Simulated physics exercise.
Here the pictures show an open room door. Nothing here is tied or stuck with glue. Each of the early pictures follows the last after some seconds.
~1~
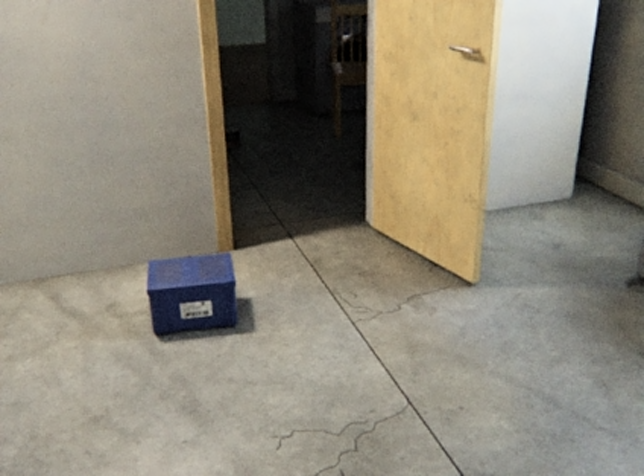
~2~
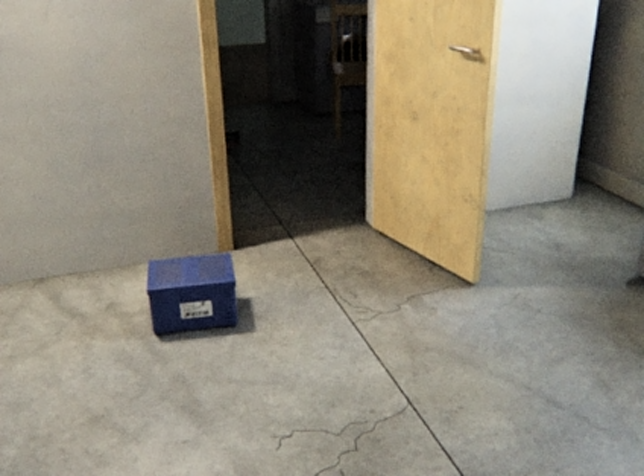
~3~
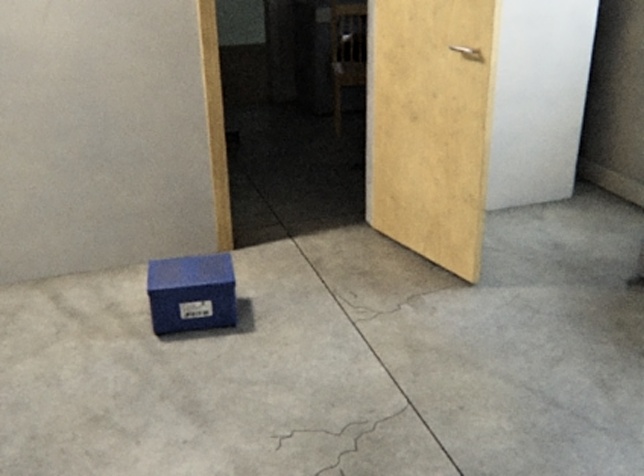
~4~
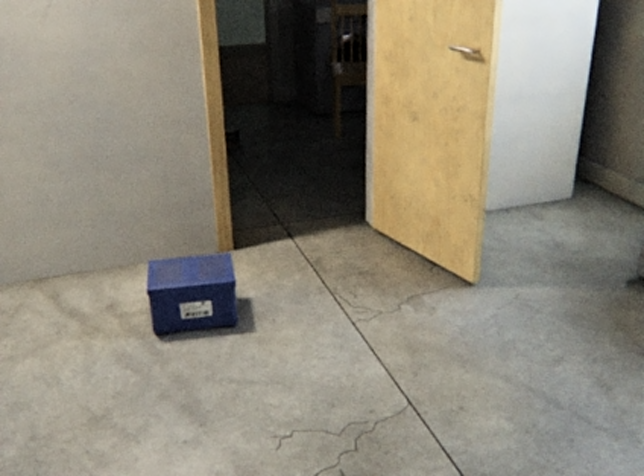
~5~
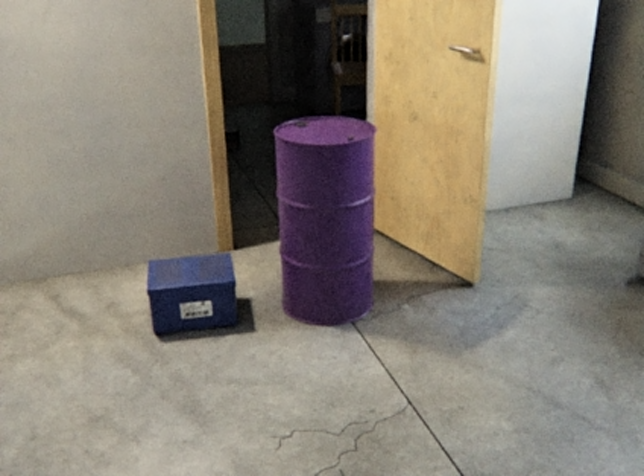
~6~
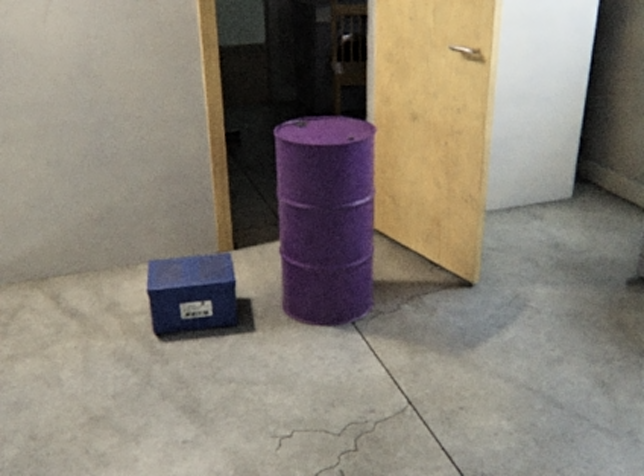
In a room with a cracked concrete floor, a wooden door stands wide open beside a blue tote, and nothing moves at first; then a purple drum appears in front of the doorway and stays still.
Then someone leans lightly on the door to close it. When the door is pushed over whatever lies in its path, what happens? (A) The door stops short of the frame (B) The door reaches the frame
The answer is A.
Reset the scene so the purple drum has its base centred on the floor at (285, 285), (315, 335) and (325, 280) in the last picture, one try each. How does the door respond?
It gets caught first, ends up closed second and gets caught third.
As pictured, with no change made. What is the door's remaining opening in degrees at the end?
About 70°.
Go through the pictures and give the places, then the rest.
In the first picture, door wide open and still; blue tote (193, 293).
In the second picture, door wide open and still; blue tote (193, 293).
In the third picture, door wide open and still; blue tote (193, 293).
In the fourth picture, door wide open and still; blue tote (193, 293).
In the fifth picture, door wide open and still; blue tote (193, 293).
In the sixth picture, door wide open and still; purple drum (326, 220); blue tote (193, 293).
Then, 0.50 s past the last view, door 96° open.
Then, 0.80 s past the last view, door 86° open.
Then, 1.10 s past the last view, door 73° open.
Finally, door 69° open; both still in place. Final places as the last picture's camera would see them, purple drum near (326, 220).
